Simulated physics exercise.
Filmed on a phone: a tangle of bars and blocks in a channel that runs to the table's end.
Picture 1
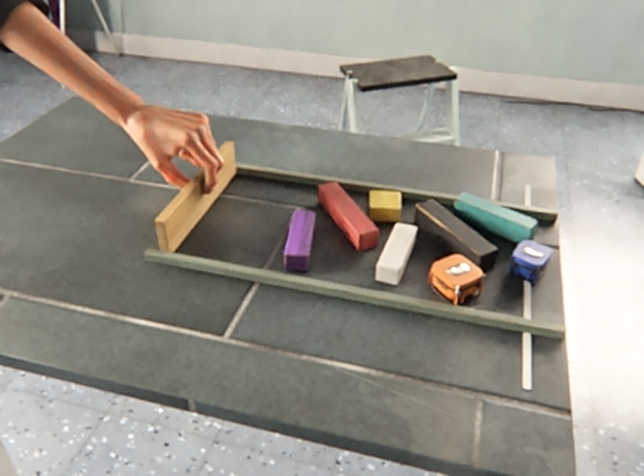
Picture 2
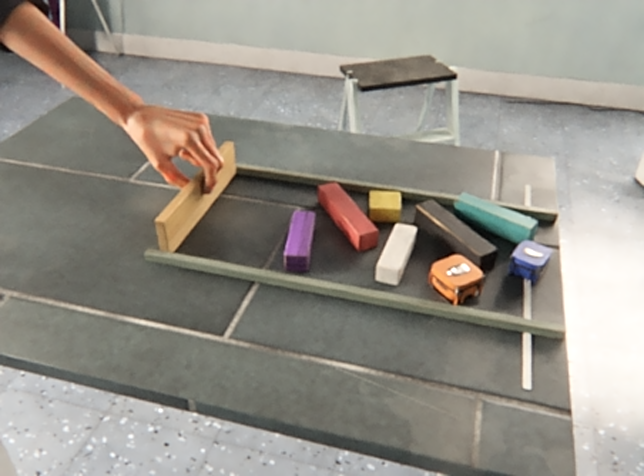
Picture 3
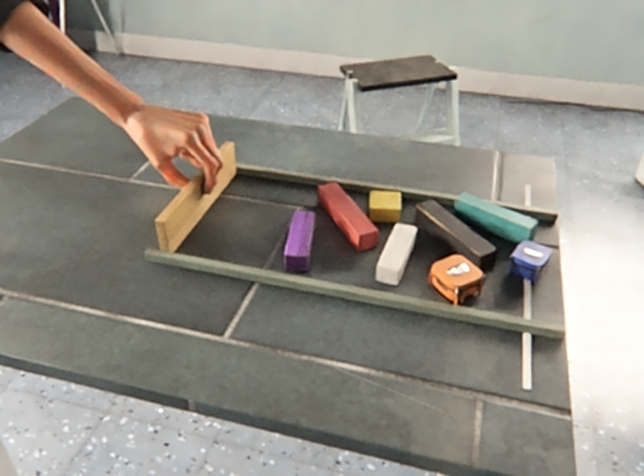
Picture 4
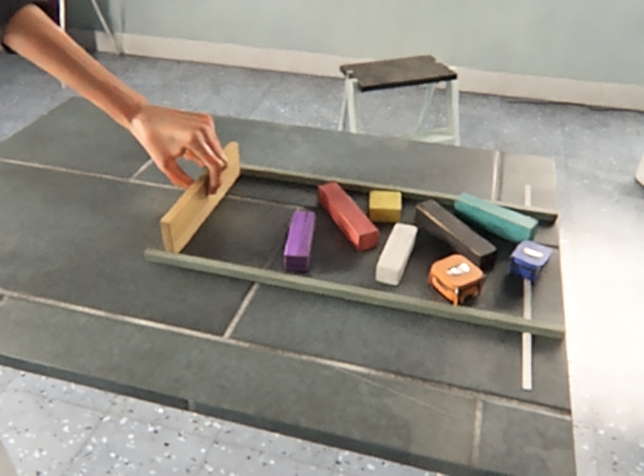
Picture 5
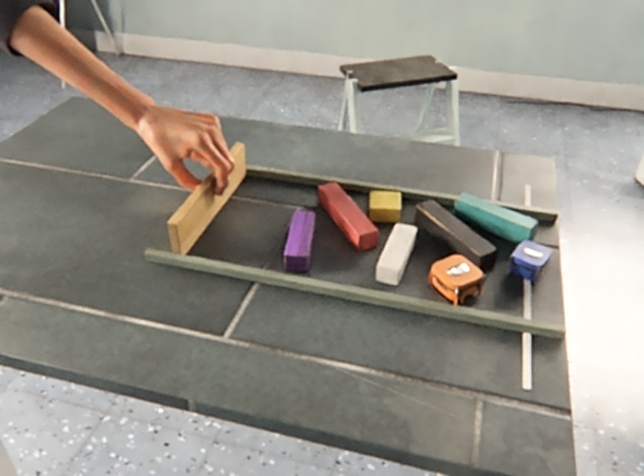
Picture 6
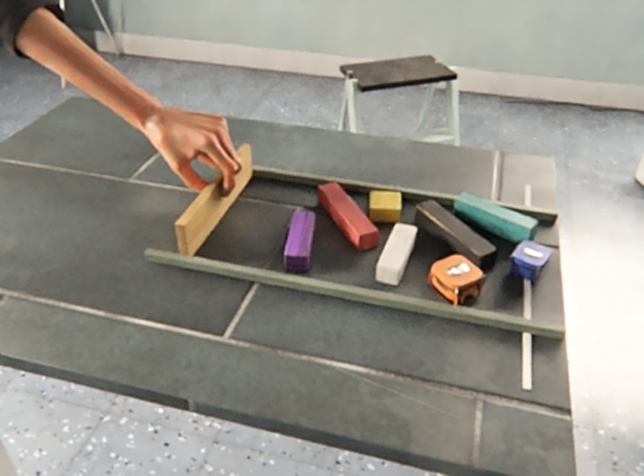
A hand slides a wooden board slightly right between two rails, while the coloured bars and blocks ahead of it stay still.
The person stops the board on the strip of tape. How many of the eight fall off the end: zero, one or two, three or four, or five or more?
Outcome: The number that fall off is five or more.
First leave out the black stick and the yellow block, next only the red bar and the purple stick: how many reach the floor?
First 4, then 4.
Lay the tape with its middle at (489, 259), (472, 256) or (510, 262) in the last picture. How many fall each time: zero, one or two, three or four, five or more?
The falls would be three or four; one or two; more than four.
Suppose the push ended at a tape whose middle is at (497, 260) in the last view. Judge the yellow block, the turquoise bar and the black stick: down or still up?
The yellow block survives; the turquoise bar falls; the black stick falls.
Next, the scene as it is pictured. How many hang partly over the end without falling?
The number is 1.
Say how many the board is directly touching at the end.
2 of them.
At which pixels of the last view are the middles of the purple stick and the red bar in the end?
The purple stick stops around (541, 283); the red bar around (558, 247).
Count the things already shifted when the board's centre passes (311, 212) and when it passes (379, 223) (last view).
2 and 7.
Early on, none off yet; blue case at rest near (530, 262); turquoise bar at rest near (494, 219); orange case at rest near (456, 280).
Finally, the number that fall off is five or more; lost, yellow block, white bar, black stick, orange case, turquoise bar and blue case.
